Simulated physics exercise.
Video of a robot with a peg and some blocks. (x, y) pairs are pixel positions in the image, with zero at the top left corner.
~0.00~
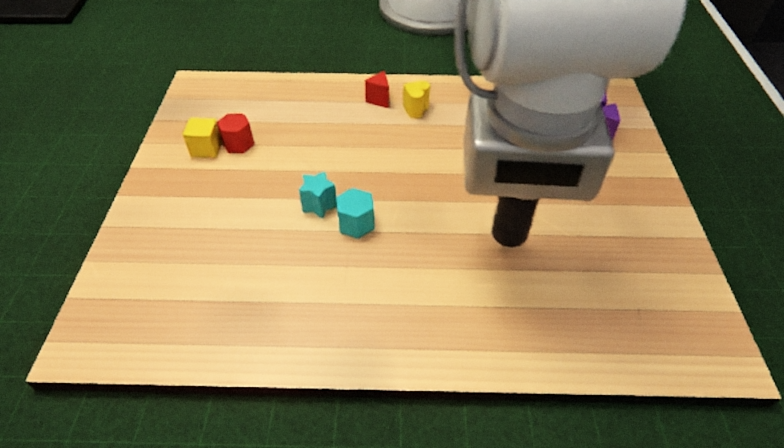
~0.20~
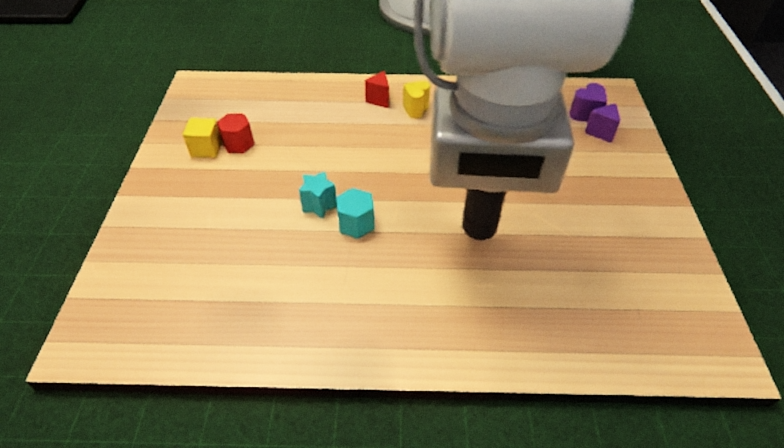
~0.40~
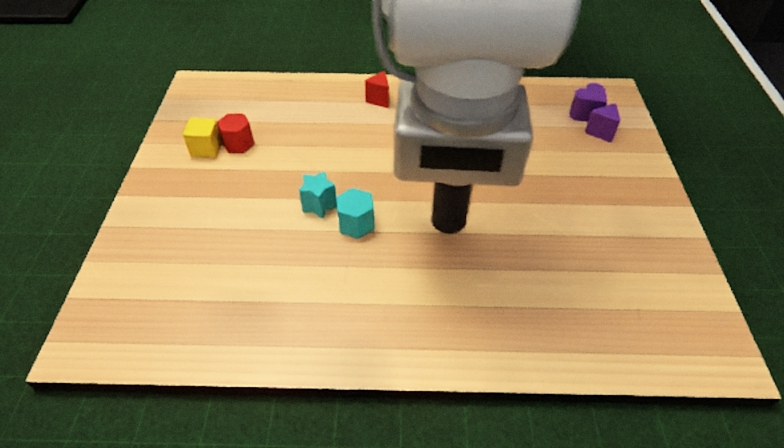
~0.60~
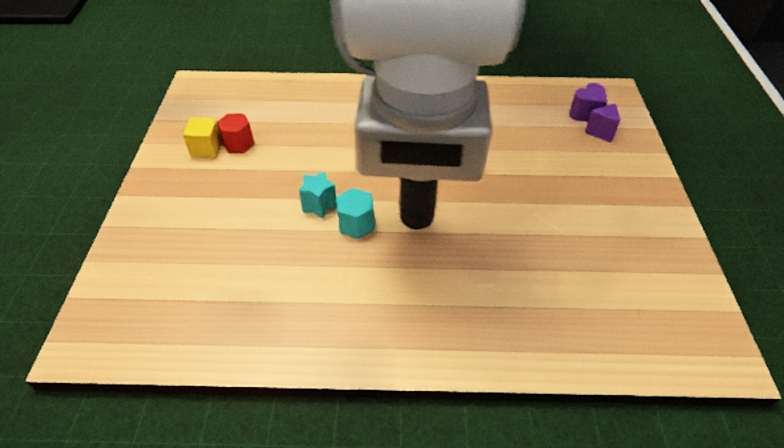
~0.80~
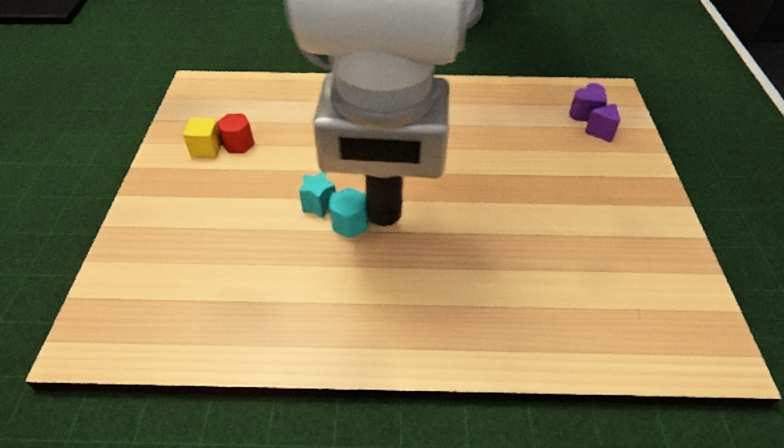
On a wooden board, a robot arm moving its black peg left past scattered coloured blocks and nudging a turquoise hexagonal block.
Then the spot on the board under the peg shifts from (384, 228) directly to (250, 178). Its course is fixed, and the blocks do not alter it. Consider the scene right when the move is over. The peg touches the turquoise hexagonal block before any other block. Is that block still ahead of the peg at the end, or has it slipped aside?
The peg has moved past the turquoise hexagonal block by the time the path ends.
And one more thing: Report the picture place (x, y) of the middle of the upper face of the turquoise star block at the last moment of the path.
Its top middle: (219, 149).
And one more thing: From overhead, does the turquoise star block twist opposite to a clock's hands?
Short answer: No.
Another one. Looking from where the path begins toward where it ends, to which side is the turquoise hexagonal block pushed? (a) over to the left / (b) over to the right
Letter a.
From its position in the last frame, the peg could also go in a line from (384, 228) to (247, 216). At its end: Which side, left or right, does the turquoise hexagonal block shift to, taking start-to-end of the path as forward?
Shifts right.
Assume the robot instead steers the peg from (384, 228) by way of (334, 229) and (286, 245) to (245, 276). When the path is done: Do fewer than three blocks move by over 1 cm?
I'd say yes.
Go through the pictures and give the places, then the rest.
Peg's lower end (509, 234); red hexagonal block (233, 122); turquoise star block (316, 183); turquoise hexagonal block (355, 202), in the first frame.
Peg (479, 227); blocks still, in the second frame.
Peg (449, 221); blocks still, in the third frame.
Peg (417, 217); blocks still, in the fourth frame.
Peg (384, 214); red hexagonal block (233, 122); turquoise star block (316, 183); turquoise hexagonal block (348, 201), in the fifth frame.
The first path, step by step. One third of the way, peg (335, 196); turquoise star block (293, 174), turned 35° clockwise; turquoise hexagonal block (299, 196), turned 20° anticlockwise.
Two thirds of the way, peg (289, 179); turquoise star block (261, 163), turned 55° clockwise; turquoise hexagonal block (279, 197), turned 65° anticlockwise.
At the end, peg (247, 164); red hexagonal block still; turquoise star block (219, 149), turned 55° clockwise; turquoise hexagonal block (279, 198), turned 65° anticlockwise.
